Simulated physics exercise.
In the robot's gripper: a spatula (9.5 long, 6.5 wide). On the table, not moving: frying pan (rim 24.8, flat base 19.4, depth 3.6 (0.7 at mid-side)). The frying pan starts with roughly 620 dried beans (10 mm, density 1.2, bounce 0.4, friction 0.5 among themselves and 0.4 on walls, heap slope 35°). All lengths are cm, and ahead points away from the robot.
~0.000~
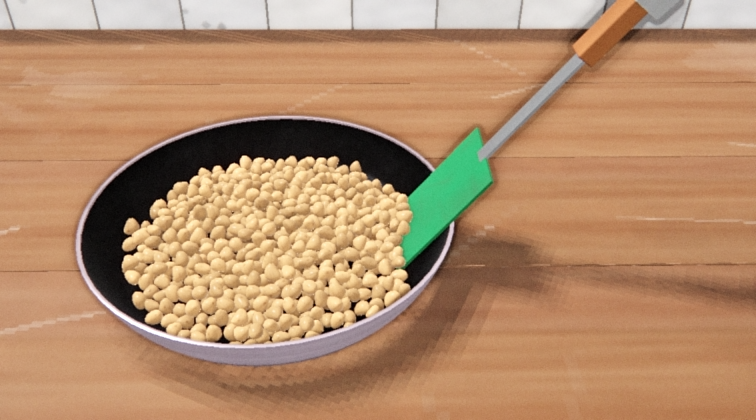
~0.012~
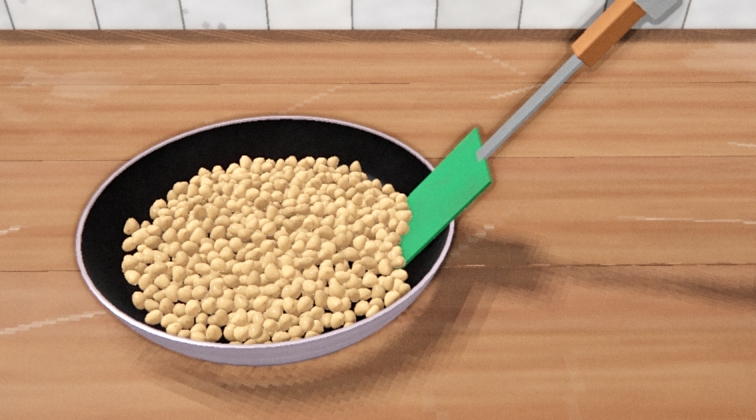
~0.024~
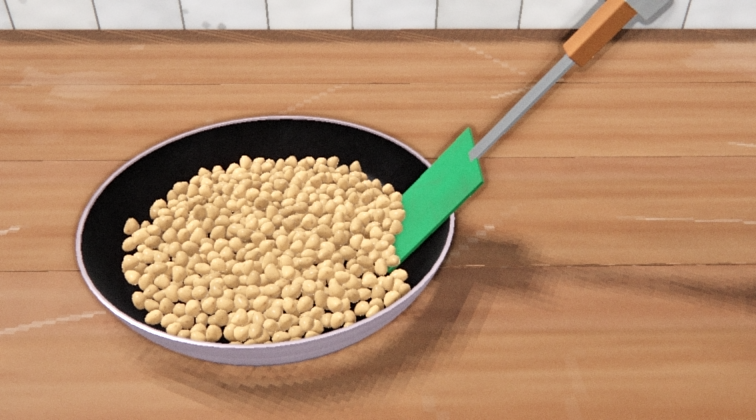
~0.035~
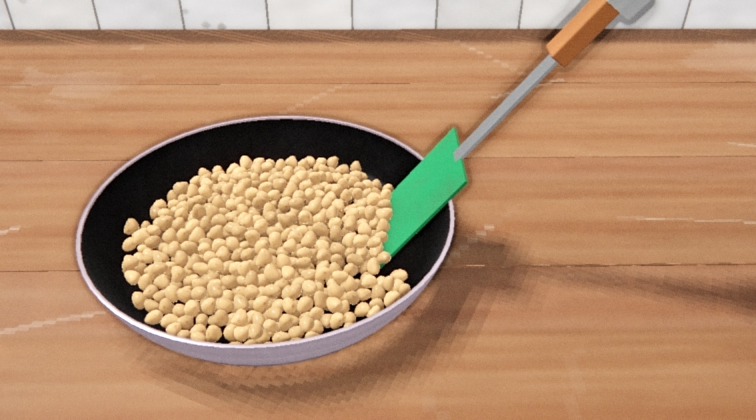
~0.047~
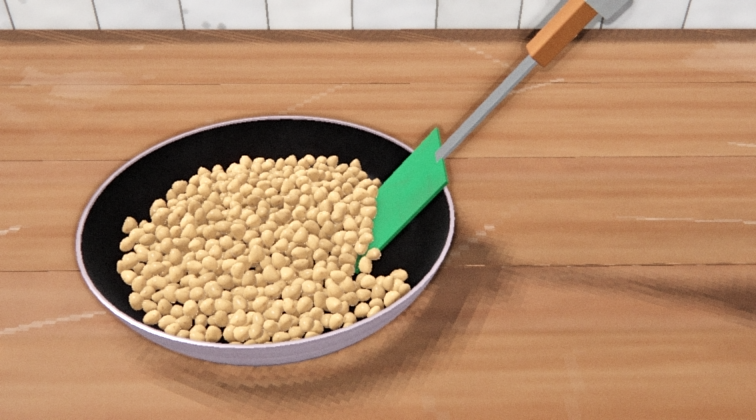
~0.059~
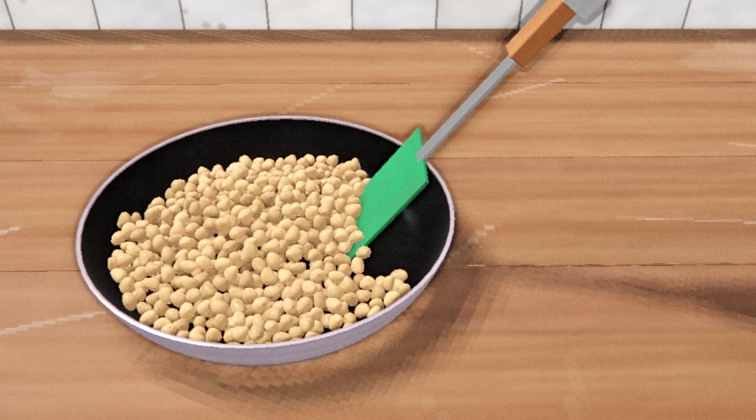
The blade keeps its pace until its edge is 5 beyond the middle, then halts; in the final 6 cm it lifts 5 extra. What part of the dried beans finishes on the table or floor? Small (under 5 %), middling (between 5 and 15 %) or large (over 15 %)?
Share on the table or floor: Middling (between 5 and 15 %).
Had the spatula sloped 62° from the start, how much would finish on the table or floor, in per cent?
Then about 5 per cent.
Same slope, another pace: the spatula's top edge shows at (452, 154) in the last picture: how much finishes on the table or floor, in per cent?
Some 0 per cent.
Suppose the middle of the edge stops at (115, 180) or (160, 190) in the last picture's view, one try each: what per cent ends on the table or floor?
About 20 and 10 per cent.
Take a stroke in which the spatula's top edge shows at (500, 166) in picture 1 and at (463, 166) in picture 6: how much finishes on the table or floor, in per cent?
About 0 per cent.
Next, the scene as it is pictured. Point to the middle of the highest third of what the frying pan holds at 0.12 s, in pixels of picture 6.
Around (223, 218).
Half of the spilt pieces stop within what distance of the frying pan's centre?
Some 36 cm.
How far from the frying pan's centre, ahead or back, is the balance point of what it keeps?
About 3.5 cm ahead.
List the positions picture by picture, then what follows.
Spatula top edge at (485, 153), sloping 53°; upper third of the load around (282, 226), from x 130 to 405, top at y 160; 620 in the frying pan, in the first frame.
Spatula top edge at (484, 153), sloping 53°; upper third of the load around (282, 226), from x 130 to 405, top at y 160, in the second frame.
Spatula top edge at (476, 153), sloping 53°; upper third of the load around (288, 225), from x 130 to 405, top at y 160, in the third frame.
Spatula top edge at (461, 154), sloping 53°; upper third of the load around (287, 225), from x 130 to 405, top at y 160, in the fourth frame.
Spatula top edge at (442, 154), sloping 53°; upper third of the load around (280, 222), from x 125 to 405, top at y 160, in the fifth frame.
Spatula top edge at (423, 154), sloping 53°; upper third of the load around (274, 220), from x 115 to 405, top at y 160; 620 in the frying pan, in the sixth frame.
After 0.09 s, sloping 53°, highest piece 6 above the table; 620 in the frying pan.
After 0.12 s, sloping 53°, highest piece 6 above the table; 620 in the frying pan.
After 0.33 s, sloping 53°, highest piece 4 above the table; 570 in the frying pan, 50 on the table or floor.
After 1.38 s, sloping 53°, highest piece 4 above the table; 570 in the frying pan, 50 on the table or floor.
At rest, 570 in the frying pan, 50 on the table or floor. That is 8 % on the table or floor.
